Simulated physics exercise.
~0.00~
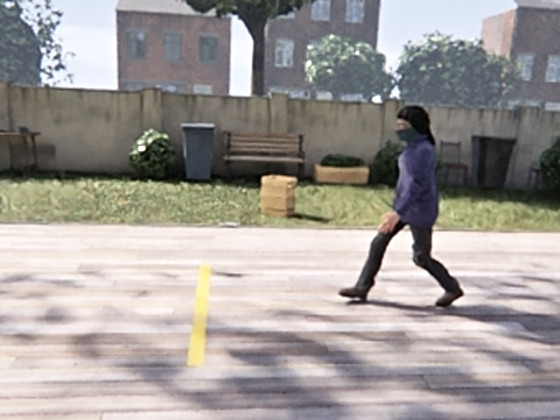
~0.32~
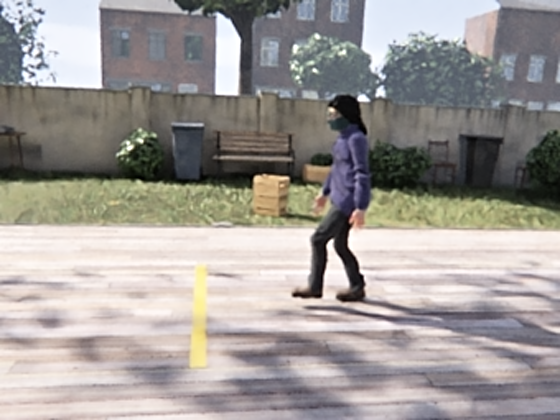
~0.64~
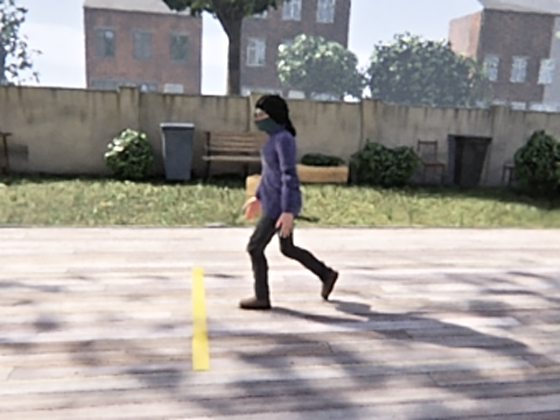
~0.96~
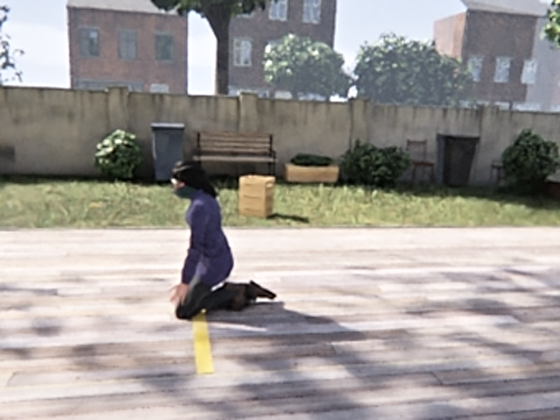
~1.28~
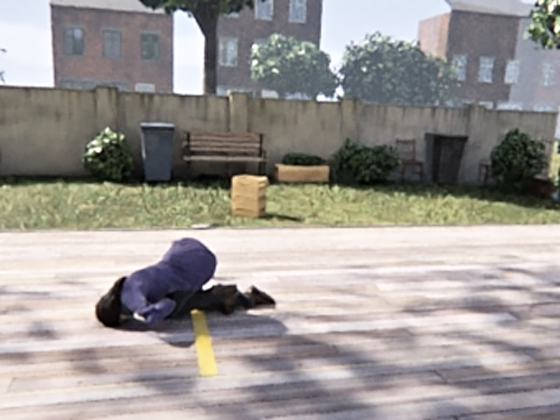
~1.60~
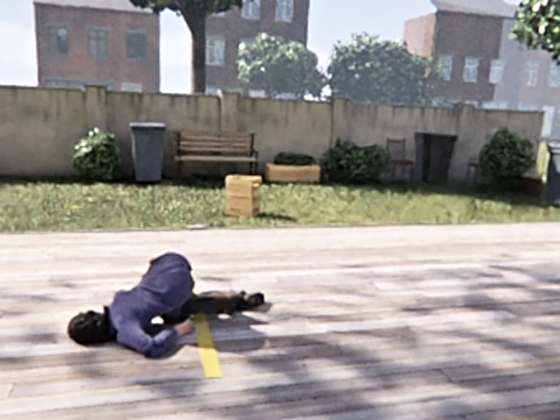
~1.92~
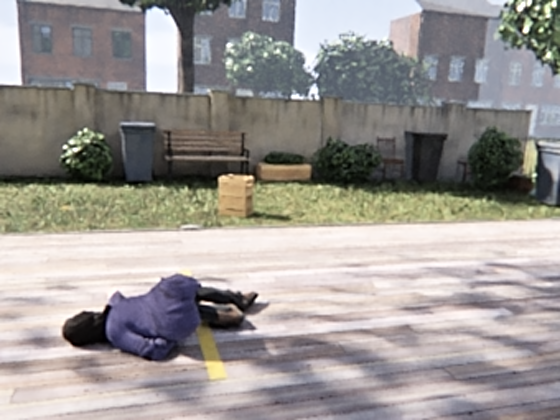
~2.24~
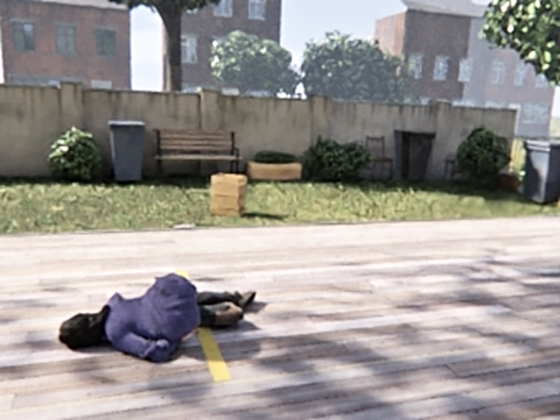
On a sunlit paved area before a walled strip of grass with a bench, a masked person in a purple top walks left toward a yellow line, drops to the knees, pitches forward and ends up lying still on one side, head, chest and hips past the line.
